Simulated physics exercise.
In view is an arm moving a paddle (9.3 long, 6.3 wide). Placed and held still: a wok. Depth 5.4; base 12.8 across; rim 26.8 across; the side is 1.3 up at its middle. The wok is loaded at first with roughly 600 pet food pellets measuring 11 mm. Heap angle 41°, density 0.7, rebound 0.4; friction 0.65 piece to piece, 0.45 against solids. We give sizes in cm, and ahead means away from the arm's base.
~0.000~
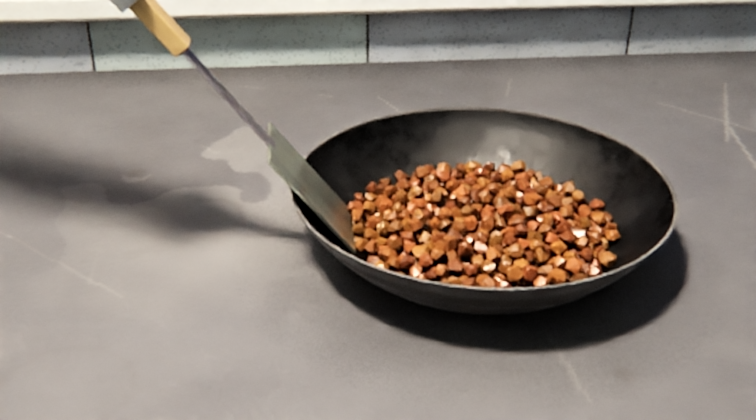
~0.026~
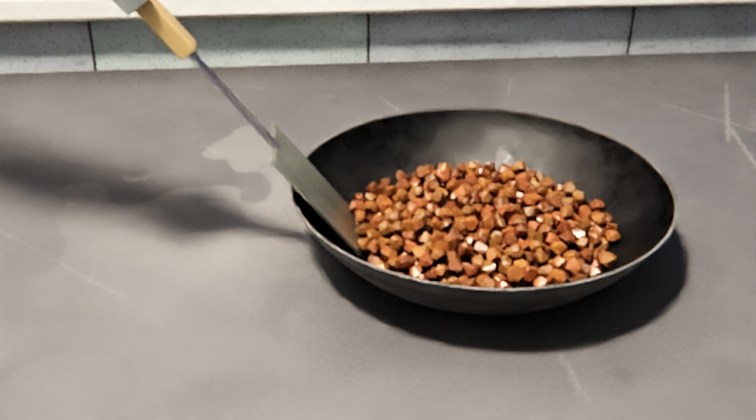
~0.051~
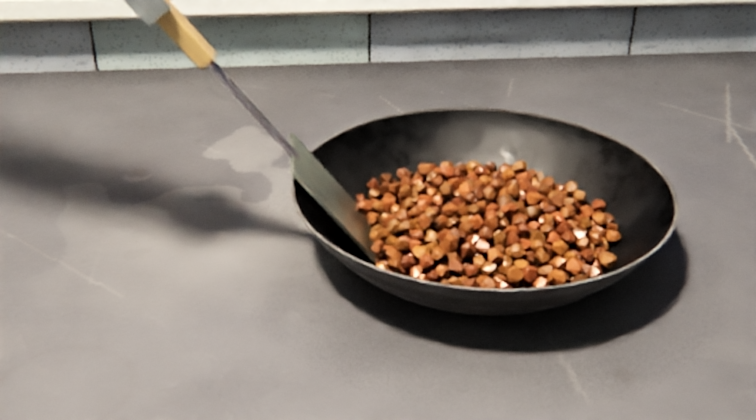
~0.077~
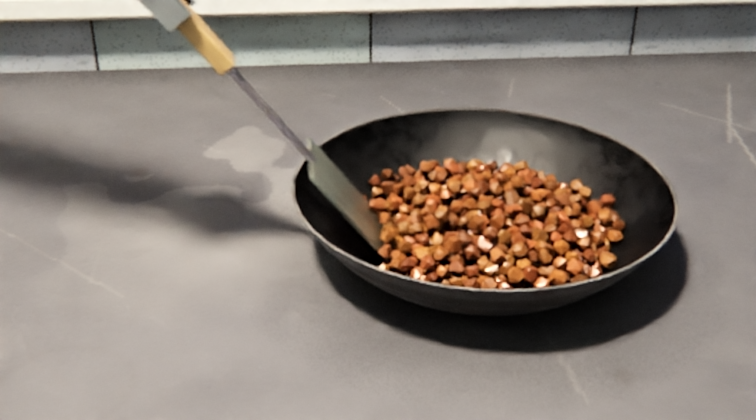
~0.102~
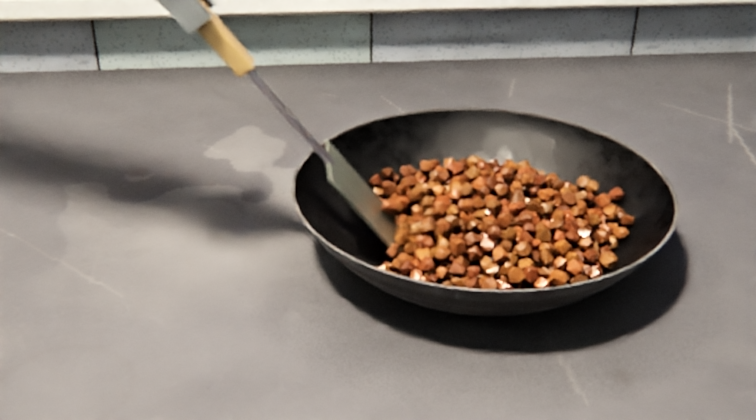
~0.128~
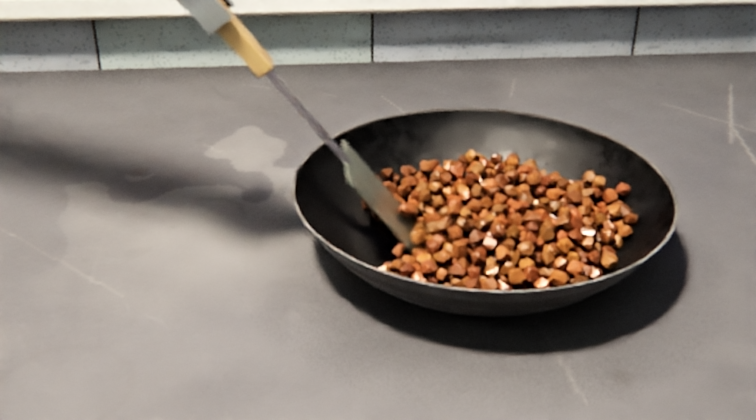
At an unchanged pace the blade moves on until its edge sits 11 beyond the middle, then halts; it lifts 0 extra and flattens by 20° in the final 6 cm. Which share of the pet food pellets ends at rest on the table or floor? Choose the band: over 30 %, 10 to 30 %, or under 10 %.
10 to 30 %.
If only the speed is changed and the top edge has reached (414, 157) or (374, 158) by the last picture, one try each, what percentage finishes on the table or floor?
35 % and 25 %.
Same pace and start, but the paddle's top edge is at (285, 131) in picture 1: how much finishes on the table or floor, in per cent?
Spill: Approx. 25 per cent.
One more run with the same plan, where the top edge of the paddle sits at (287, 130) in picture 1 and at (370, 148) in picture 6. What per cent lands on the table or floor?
It comes to something like 25 %, give or take.
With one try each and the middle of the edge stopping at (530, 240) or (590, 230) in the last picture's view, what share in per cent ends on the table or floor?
Try 1: Approx. 0 %; try 2: Approx. 5 %.
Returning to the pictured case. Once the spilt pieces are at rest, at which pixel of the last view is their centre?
The centre sits at roughly (712, 234).
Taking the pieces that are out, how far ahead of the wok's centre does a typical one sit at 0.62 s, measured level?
Some 18 centimetres ahead.
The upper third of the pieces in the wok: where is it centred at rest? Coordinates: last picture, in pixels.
Centre: Roughly (600, 208).
After 0.25 s, sloping 53°, highest piece 6 above the table; 602 in the wok.
After 0.37 s, sloping 46°, highest piece 8 above the table; 586 in the wok, 16 on the blade or in flight.
After 0.62 s, sloping 33°, highest piece 7 above the table; 482 in the wok, 119 on the table or floor, 1 on the blade or in flight.
After 1.67 s, sloping 33°, highest piece 7 above the table; 479 in the wok, 123 on the table or floor.
At rest, 479 in the wok, 123 on the table or floor. That is 20 % on the table or floor.
